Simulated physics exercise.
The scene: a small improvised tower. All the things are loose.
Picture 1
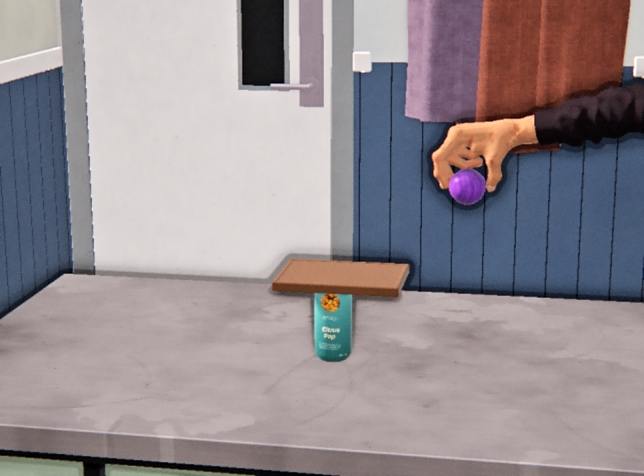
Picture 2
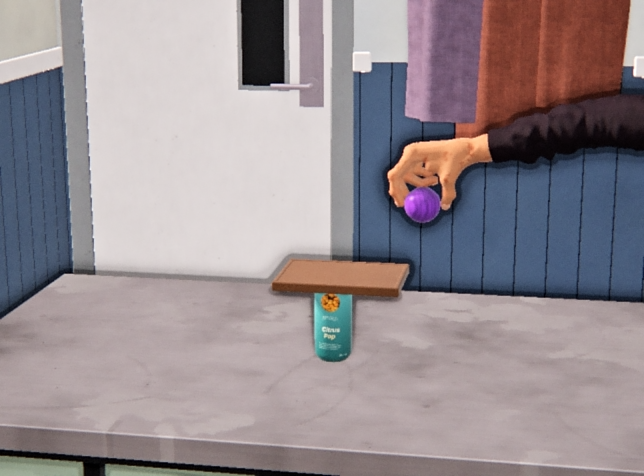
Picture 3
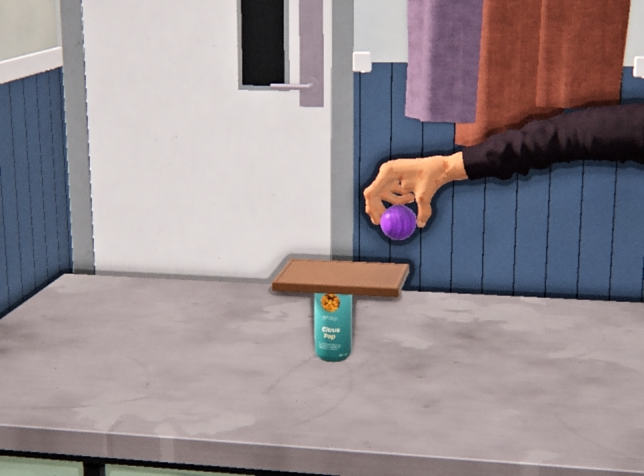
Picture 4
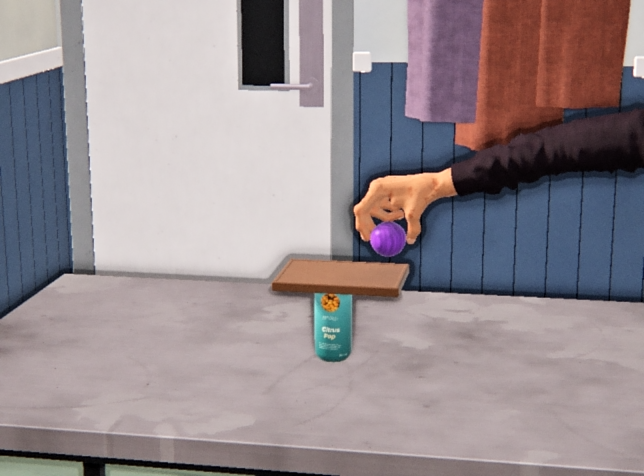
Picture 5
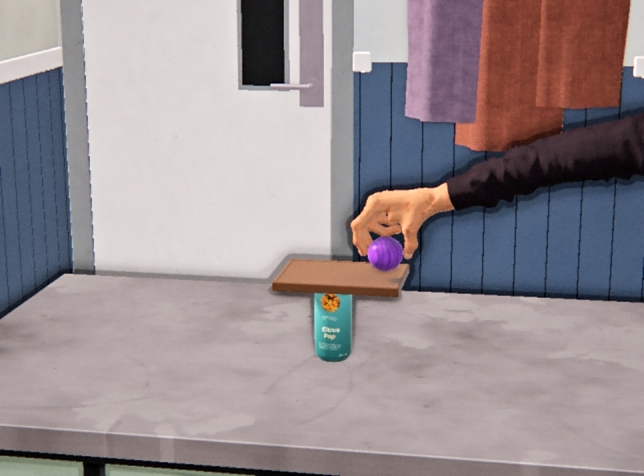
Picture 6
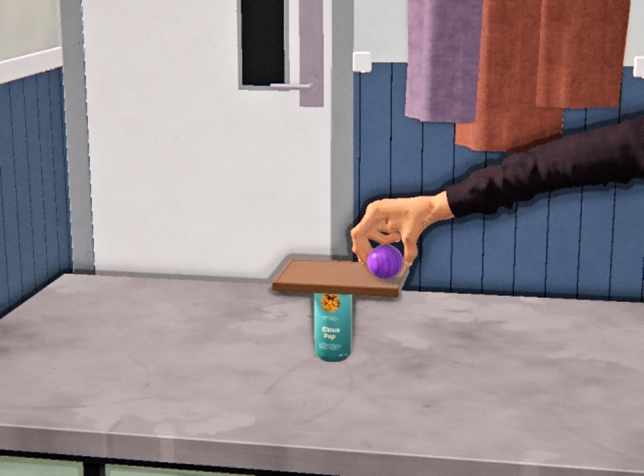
The footage shows a hand carrying a purple onion leftward and downward toward a brown lid balanced on a teal can, then setting it on the lid's right side while the fingers keep holding it.
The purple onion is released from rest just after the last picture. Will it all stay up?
In the end the stack gives way.
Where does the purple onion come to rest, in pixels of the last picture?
At about (406, 352).
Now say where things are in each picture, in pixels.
The first frame shows on its way; purple onion (467, 186); brown lid (342, 277).
The second frame shows on its way; purple onion (423, 204); brown lid (342, 277).
The third frame shows on its way; purple onion (399, 222); brown lid (342, 277).
The fourth frame shows on its way; purple onion (388, 239); brown lid (342, 277).
The fifth frame shows on its way; purple onion (385, 254); brown lid (342, 277).
The sixth frame shows set down, still held; purple onion (385, 262); brown lid (342, 277).
Then, 0.30 s later than the last frame, purple onion now fallen; brown lid tilted by 54°.
Then, 0.40 s later than the last frame, brown lid now fallen.
Then, 0.50 s later than the last frame, things are still on the move.
Then, 0.60 s later than the last frame, as before.
When it is over, fallen, brown lid and purple onion; turquoise can as before. End places, in pixels of the last picture, purple onion near (407, 353). The stack loses its balance.
